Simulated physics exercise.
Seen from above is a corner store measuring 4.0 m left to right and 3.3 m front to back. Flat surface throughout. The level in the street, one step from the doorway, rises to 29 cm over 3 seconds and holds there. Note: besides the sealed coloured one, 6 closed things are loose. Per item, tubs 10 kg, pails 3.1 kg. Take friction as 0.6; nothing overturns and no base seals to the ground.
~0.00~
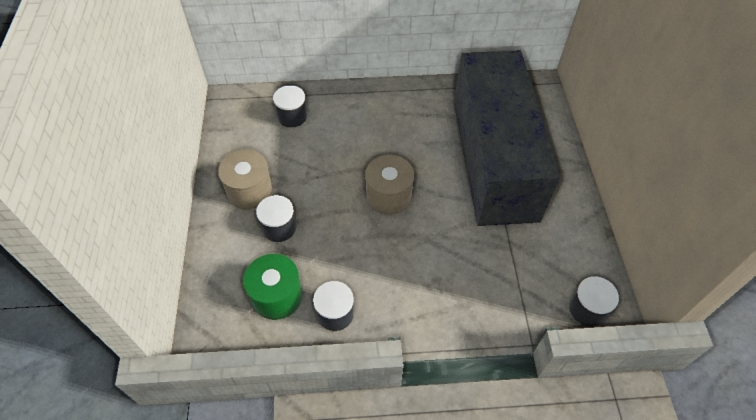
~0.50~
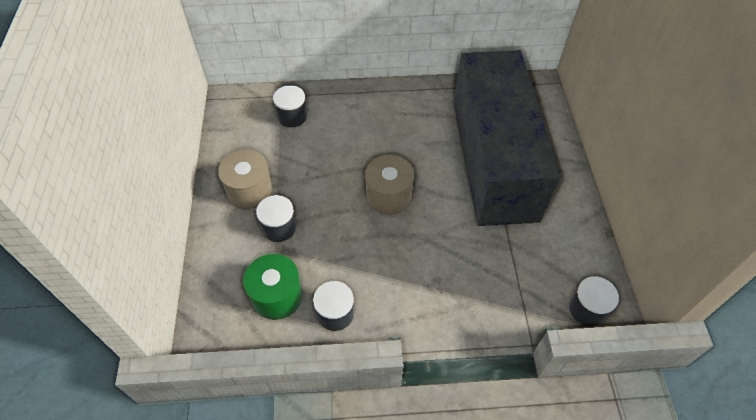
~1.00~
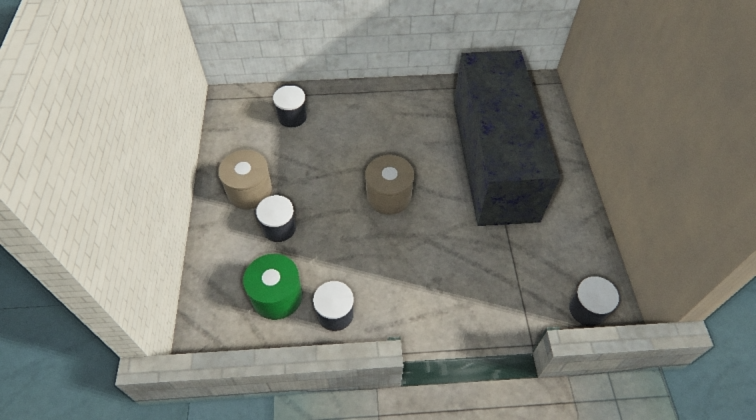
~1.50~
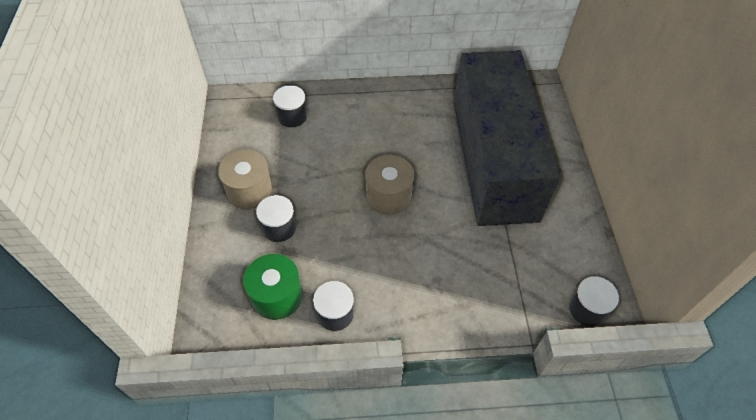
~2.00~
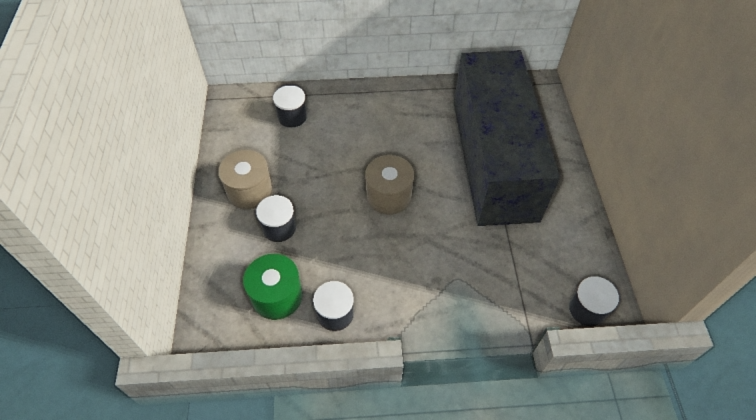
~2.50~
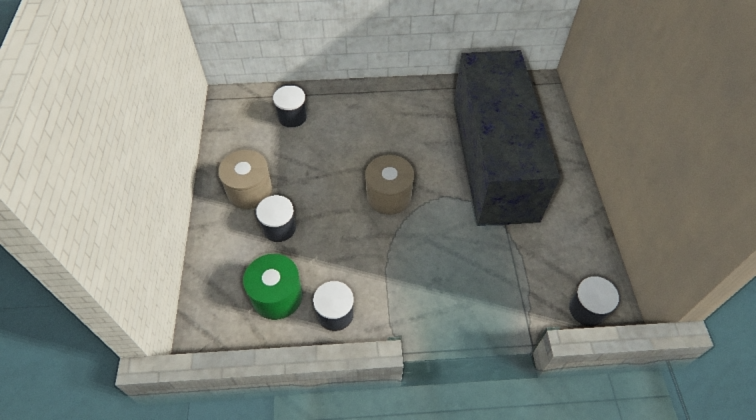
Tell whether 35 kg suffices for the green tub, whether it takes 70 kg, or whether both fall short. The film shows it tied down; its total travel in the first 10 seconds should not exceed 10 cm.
35 kg suffices.
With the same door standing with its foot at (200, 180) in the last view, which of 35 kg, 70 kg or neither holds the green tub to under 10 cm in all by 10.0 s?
So the light mass does it.
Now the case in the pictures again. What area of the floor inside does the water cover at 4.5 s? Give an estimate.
I'd put it close to 10.0 m2.
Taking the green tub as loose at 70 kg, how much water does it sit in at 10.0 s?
About 10 cm.
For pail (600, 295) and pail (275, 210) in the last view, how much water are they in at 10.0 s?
About 12 and 11 cm.
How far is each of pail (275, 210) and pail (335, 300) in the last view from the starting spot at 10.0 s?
First 120 cm, then 100 cm.
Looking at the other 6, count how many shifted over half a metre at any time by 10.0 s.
By my tally, 6.
After 3.5 s the green tub would be 0 cm from its start with 35 kg and 0 cm from its start with 70 kg; 0 cm of water round it then.
After 4.5 s the green tub would be 0 cm from its start with 35 kg and 0 cm from its start with 70 kg; 0 cm of water round it then.
After 7.0 s the green tub would be 0 cm from its start with 35 kg and 0 cm from its start with 70 kg; 3 cm of water round it then.
After 10.0 s the green tub would be 2 cm from its start with 35 kg and 0 cm from its start with 70 kg; 10 cm of water round it then.
